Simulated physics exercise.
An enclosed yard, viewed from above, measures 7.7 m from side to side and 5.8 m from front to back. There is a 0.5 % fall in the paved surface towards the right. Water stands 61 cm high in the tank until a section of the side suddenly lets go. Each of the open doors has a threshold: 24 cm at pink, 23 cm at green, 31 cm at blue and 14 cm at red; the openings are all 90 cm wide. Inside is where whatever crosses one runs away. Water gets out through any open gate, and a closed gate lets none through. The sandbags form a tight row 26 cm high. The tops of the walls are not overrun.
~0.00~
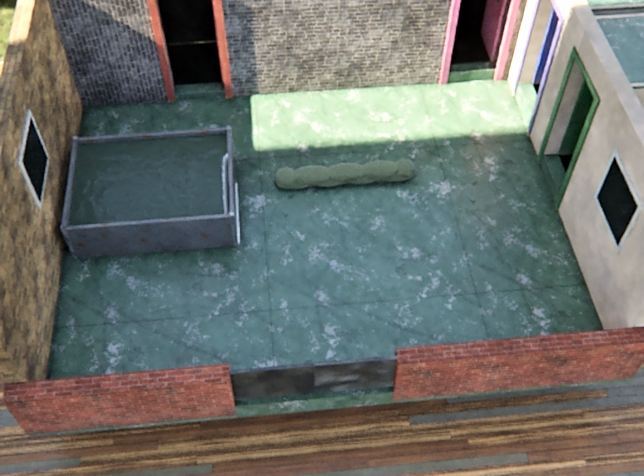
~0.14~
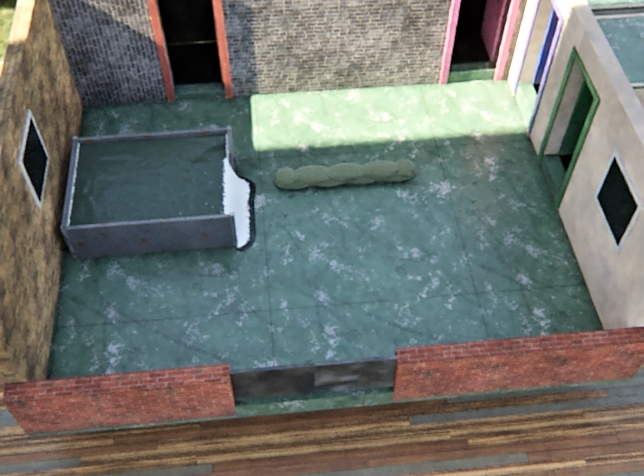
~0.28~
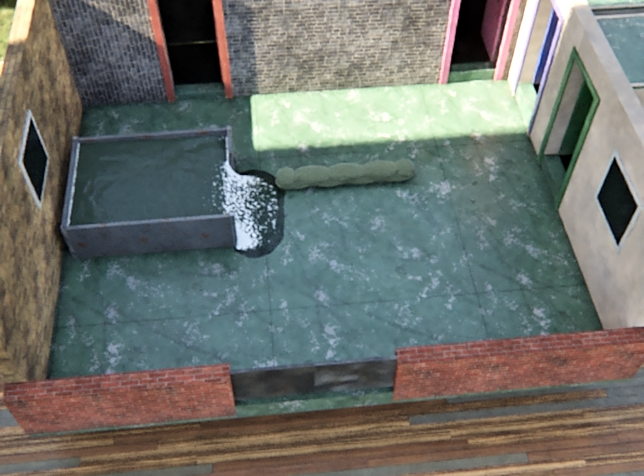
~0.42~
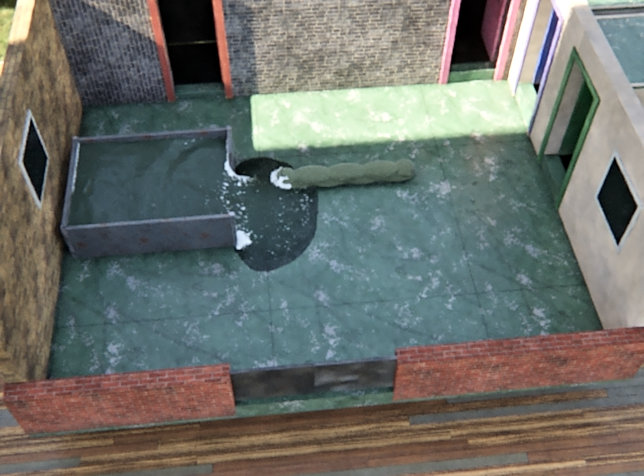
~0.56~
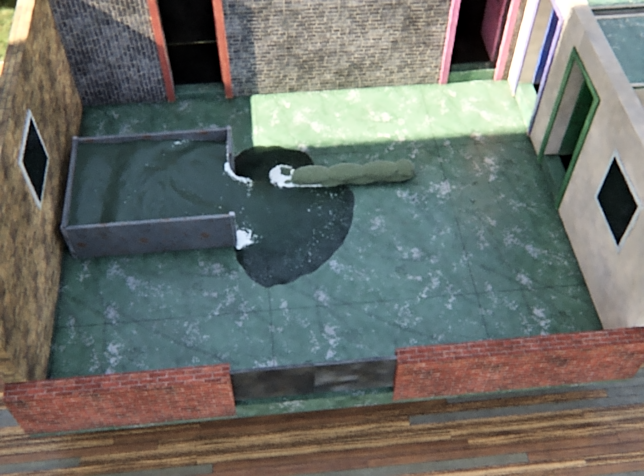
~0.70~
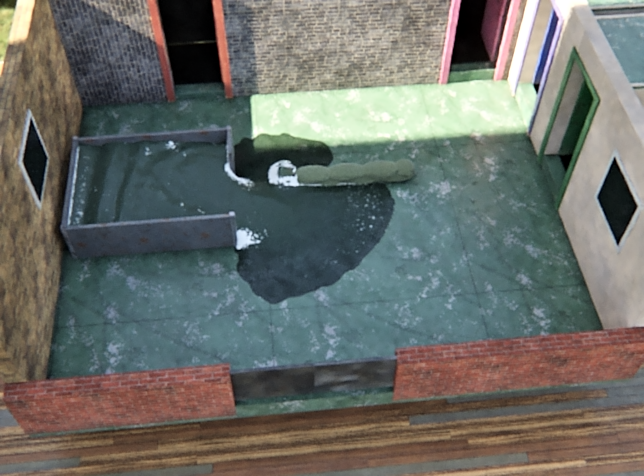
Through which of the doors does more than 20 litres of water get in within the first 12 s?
In the end at the pink door the limit will not be outstripped, at the green door the limit will not be outstripped, at the blue door the limit will not be outstripped, at the red door the limit will not be outstripped.
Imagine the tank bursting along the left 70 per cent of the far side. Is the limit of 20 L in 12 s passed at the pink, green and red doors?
Compared with the limit, pink is lower, green is lower and red is higher.
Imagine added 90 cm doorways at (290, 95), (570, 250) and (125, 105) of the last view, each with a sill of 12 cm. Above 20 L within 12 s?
Well, the first is on the low side, the second is on the high side, and the third is on the low side.
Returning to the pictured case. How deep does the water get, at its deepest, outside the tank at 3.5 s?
34 cm or so.
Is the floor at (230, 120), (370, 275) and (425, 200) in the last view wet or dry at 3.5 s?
Point 1: Reached; point 2: Reached; point 3: Reached.
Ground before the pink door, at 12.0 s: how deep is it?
Around 8.0 cm there.
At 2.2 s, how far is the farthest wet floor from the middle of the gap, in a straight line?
Distance: Approx. 5.4 m.
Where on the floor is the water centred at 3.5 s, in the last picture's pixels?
It lies at roughly (336, 225) in pixels.
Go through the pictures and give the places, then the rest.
In the first picture, still water, 61 cm deep, in the tank at (151, 179).
In the second picture, water pours out at (232, 204) and has run 0.7 m, to (244, 245); typically 8 cm deep outside, 61 cm at the tank's back.
In the third picture, water pours out at (232, 205) and has run 0.9 m, to (264, 250); typically 11 cm deep outside, 61 cm at the tank's back.
In the fourth picture, the front is at (313, 196), 1.3 m from the gap at (232, 206); 2.0 m2 of floor is under water; 61 cm left at the back of the tank.
In the fifth picture, the front is at (346, 193), 1.8 m from the gap at (232, 206); 3.1 m2 of floor is under water; 61 cm left at the back of the tank.
In the sixth picture, the front is at (387, 210), 2.4 m from the gap at (232, 205); 4.6 m2 of floor is under water; 56 cm left at the back of the tank.
After 1.4 s water covers 30 % of the floor and is deepest (34 cm) near (243, 221); pink door not reached, green door not reached, blue door not reached, red door not reached.
After 2.2 s water covers 50 % of the floor and is deepest (27 cm) near (243, 221); pink door not reached, green door 21 cm at the sill, 0 L in, blue door not reached, red door not reached.
After 3.5 s water covers 55 % of the floor and is deepest (34 cm) near (584, 335); pink door 4 cm at the sill, 0 L in, green door 19 cm at the sill, 1 L in, blue door 5 cm at the sill, 0 L in, red door 4 cm at the sill, 0 L in.
After 7.0 s water covers 70 % of the floor and is deepest (19 cm) near (504, 87); pink door 16 cm at the sill, 0 L in, green door 12 cm at the sill, 1 L in, blue door 11 cm at the sill, 0 L in, red door 2 cm at the sill, 0 L in.
After 12.0 s water covers 95 % of the floor and is deepest (12 cm) near (76, 158); pink door 8 cm at the sill, 0 L in, green door 9 cm at the sill, 1 L in, blue door 8 cm at the sill, 0 L in, red door 7 cm at the sill, 0 L in.
